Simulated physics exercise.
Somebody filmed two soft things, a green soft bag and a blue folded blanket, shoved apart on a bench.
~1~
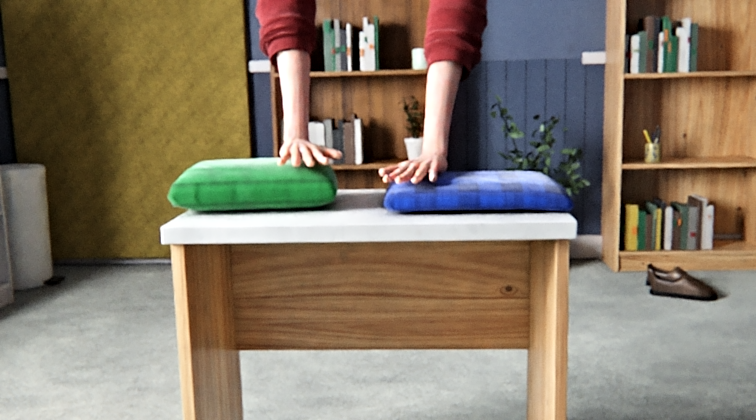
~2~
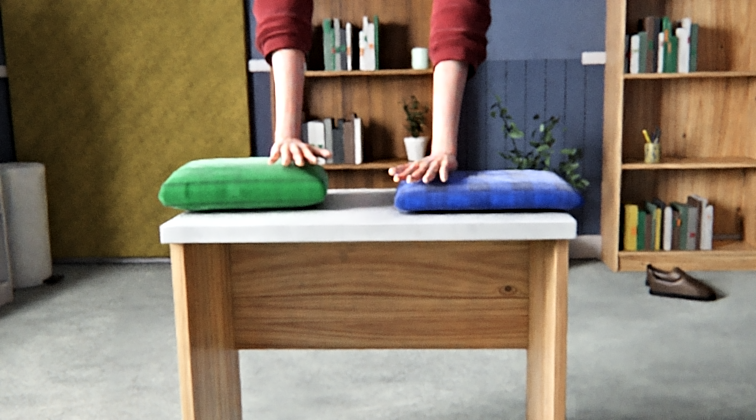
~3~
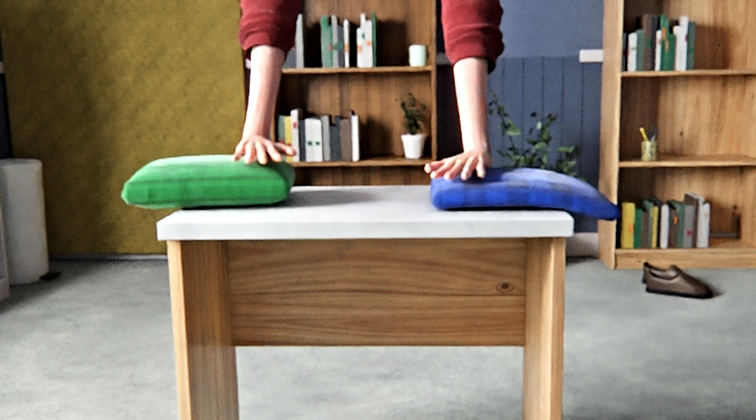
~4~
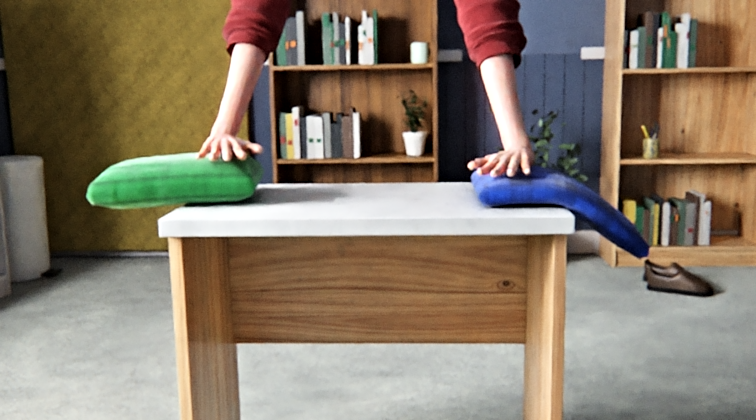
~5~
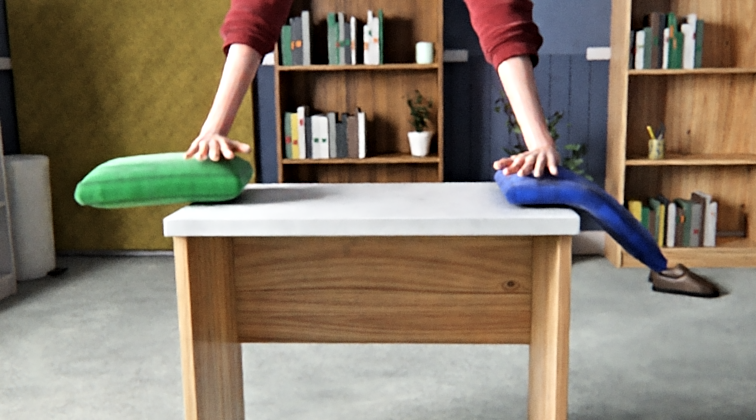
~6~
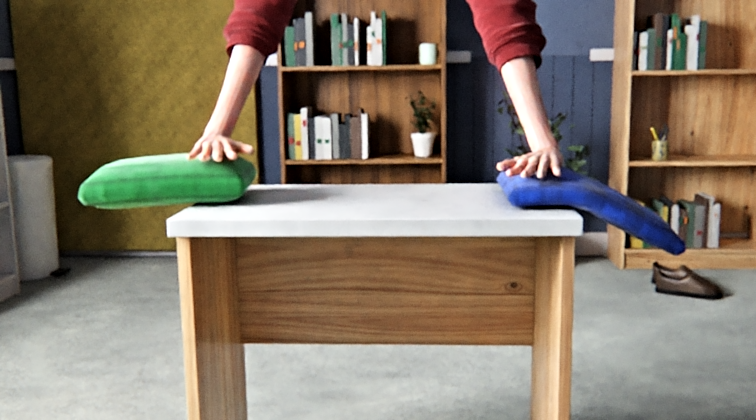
Two hands pushed a soft green bundle left and a soft blue one right across a bench, the green staying fairly level past the edge while the blue sagged, then its end lifted slightly.
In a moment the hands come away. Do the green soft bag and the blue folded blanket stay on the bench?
In the end the green soft bag tips over and falls; the blue folded blanket goes down.
Then, 0.22 s later than the last view, soft bag tipping outwards near (168, 202); folded blanket tipping outwards near (581, 218).
Then, 0.46 s later than the last view, soft bag falling near (164, 341); folded blanket falling near (577, 332).
Then, 0.70 s later than the last view, soft bag on the floor; folded blanket on the floor.
Finally, soft bag on the floor; folded blanket on the floor. The green soft bag goes down and the blue folded blanket slumps off the end.
